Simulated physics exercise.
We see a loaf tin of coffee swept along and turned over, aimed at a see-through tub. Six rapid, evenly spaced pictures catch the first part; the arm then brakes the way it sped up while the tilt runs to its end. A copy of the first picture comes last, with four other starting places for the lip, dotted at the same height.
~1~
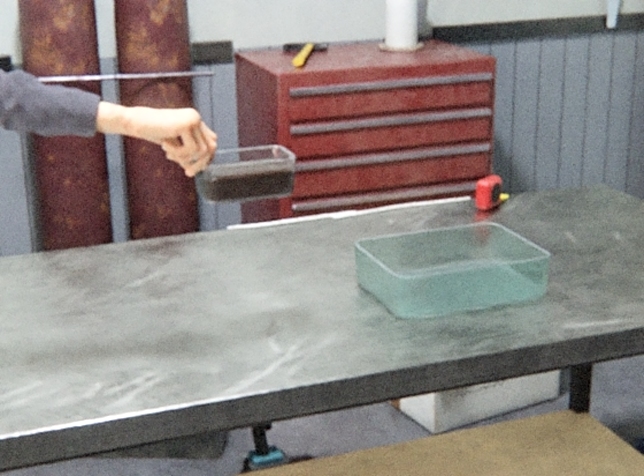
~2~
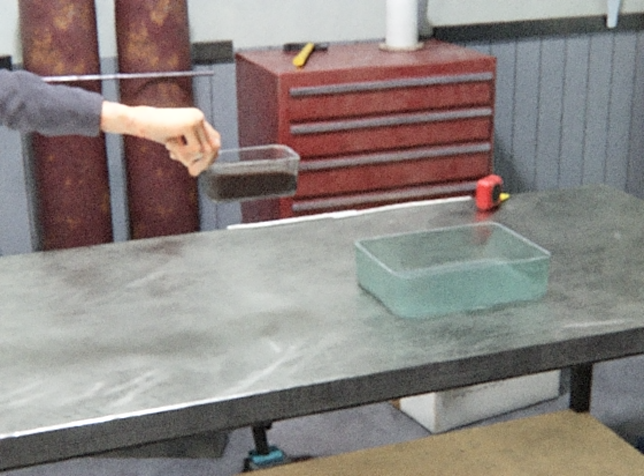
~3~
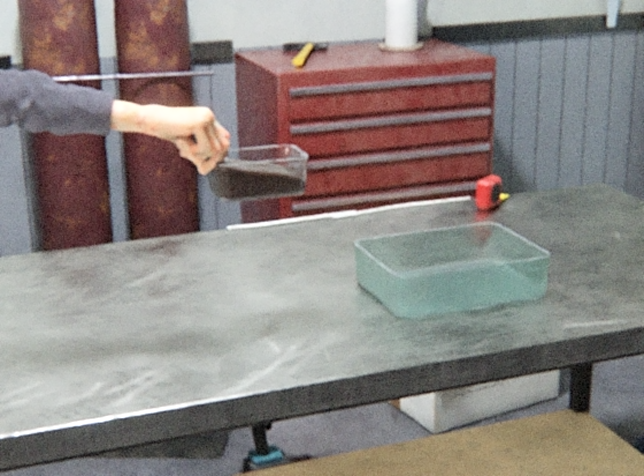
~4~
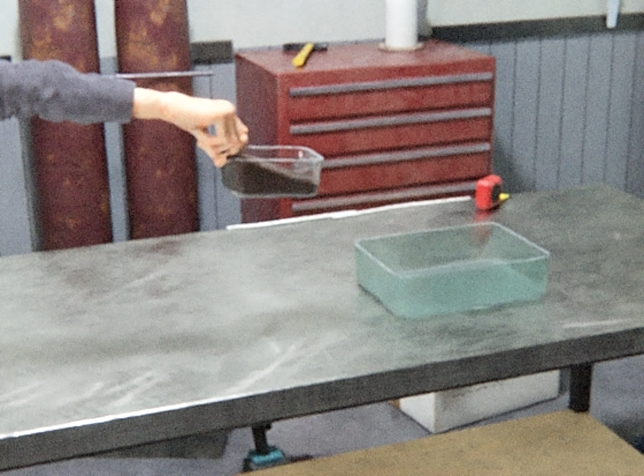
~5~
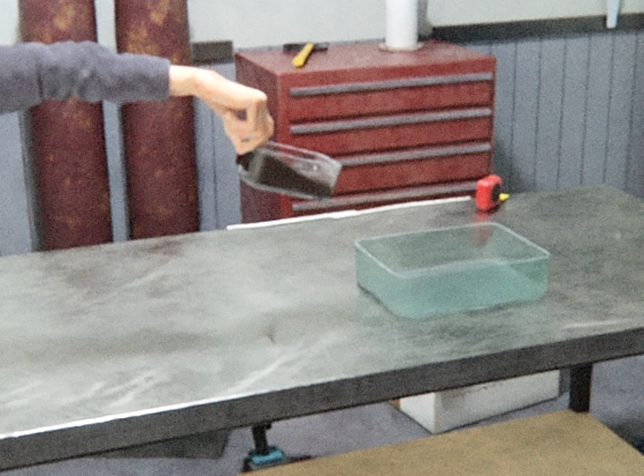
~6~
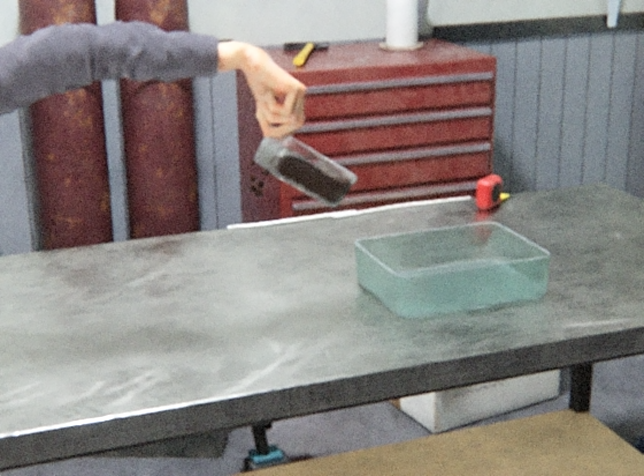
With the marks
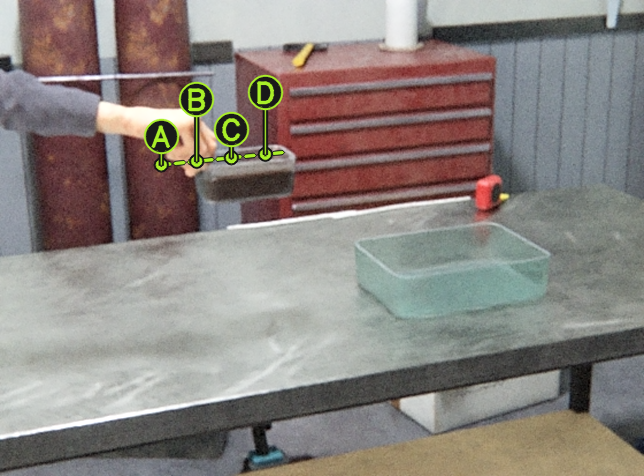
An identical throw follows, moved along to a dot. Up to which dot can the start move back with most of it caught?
C.
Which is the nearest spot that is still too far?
It is B.
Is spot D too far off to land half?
No, that is safe.
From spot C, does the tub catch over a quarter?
Yes, it does.
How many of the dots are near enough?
Two.
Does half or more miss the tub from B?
Yes, that goes wrong.
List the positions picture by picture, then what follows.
The first picture shows upright, lip at (287, 152); tub from (395, 318) to (544, 295); nothing has left yet.
The second picture shows upright, lip at (291, 151); nothing has left yet.
The third picture shows upright, lip at (300, 150); nothing has left yet.
The fourth picture shows tipped about 6°, lip at (315, 153); coffee is over the rim, down to (224, 156).
The fifth picture shows tipped about 18°, lip at (333, 161); coffee is over the rim, down to (243, 167).
The sixth picture shows tipped about 34°, lip at (349, 172); coffee is over the rim, down to (258, 193).
In lime, A at (161, 164); B at (196, 161); C at (231, 157); D at (265, 154).
Choosing A, about 0 % lands in the tub, 98 % falls short.
Choosing B, about 21 % lands in the tub, 74 % falls short and 5 % goes beside or beyond.
Choosing C, about 66 % lands in the tub, 27 % falls short and 7 % goes beside or beyond.
Choosing D, about 76 % lands in the tub, 13 % falls short and 11 % goes beside or beyond.
